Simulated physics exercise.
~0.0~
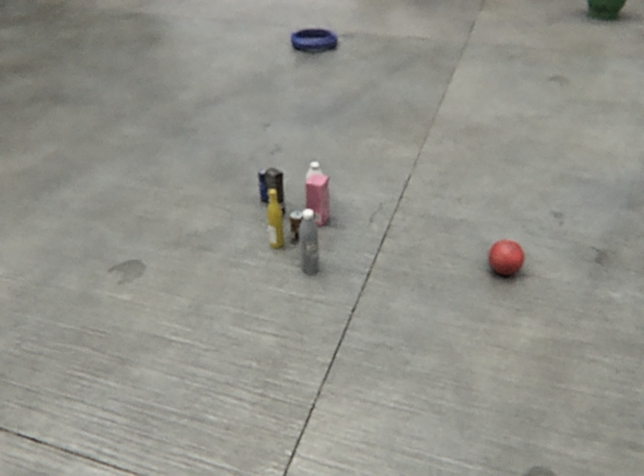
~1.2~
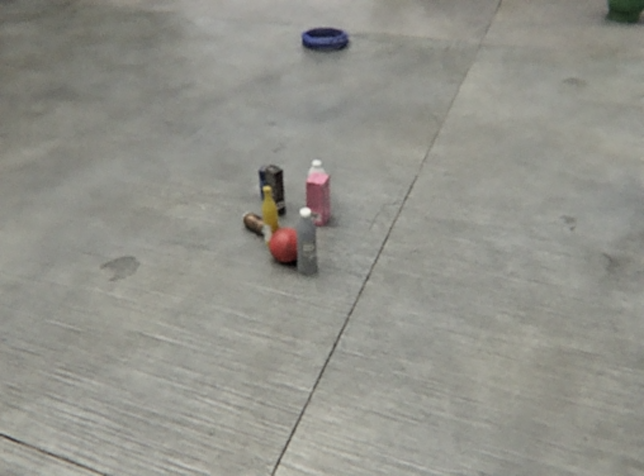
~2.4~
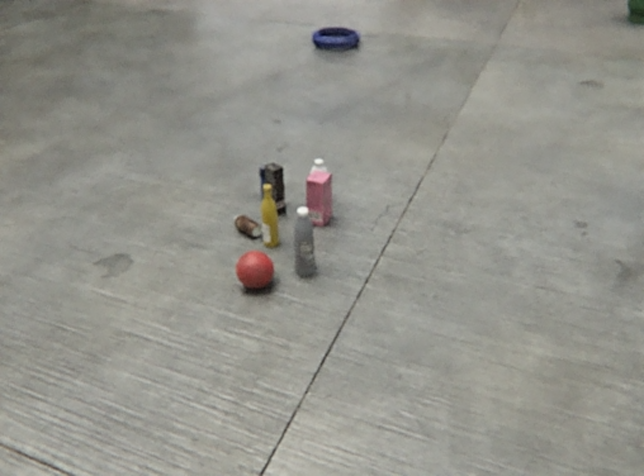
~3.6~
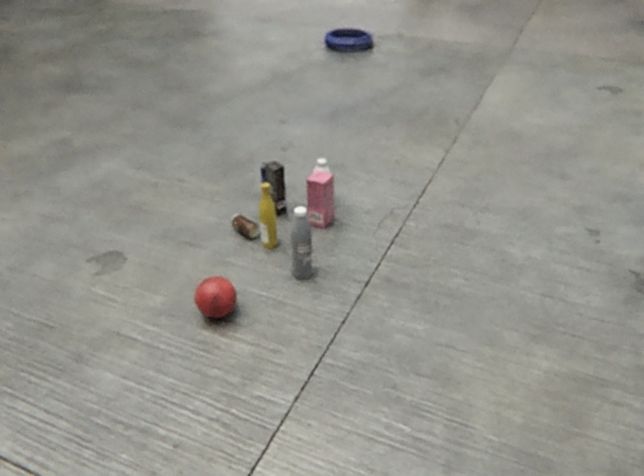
A red ball rolls left into a cluster of containers, toppling a brown can, and continues past.
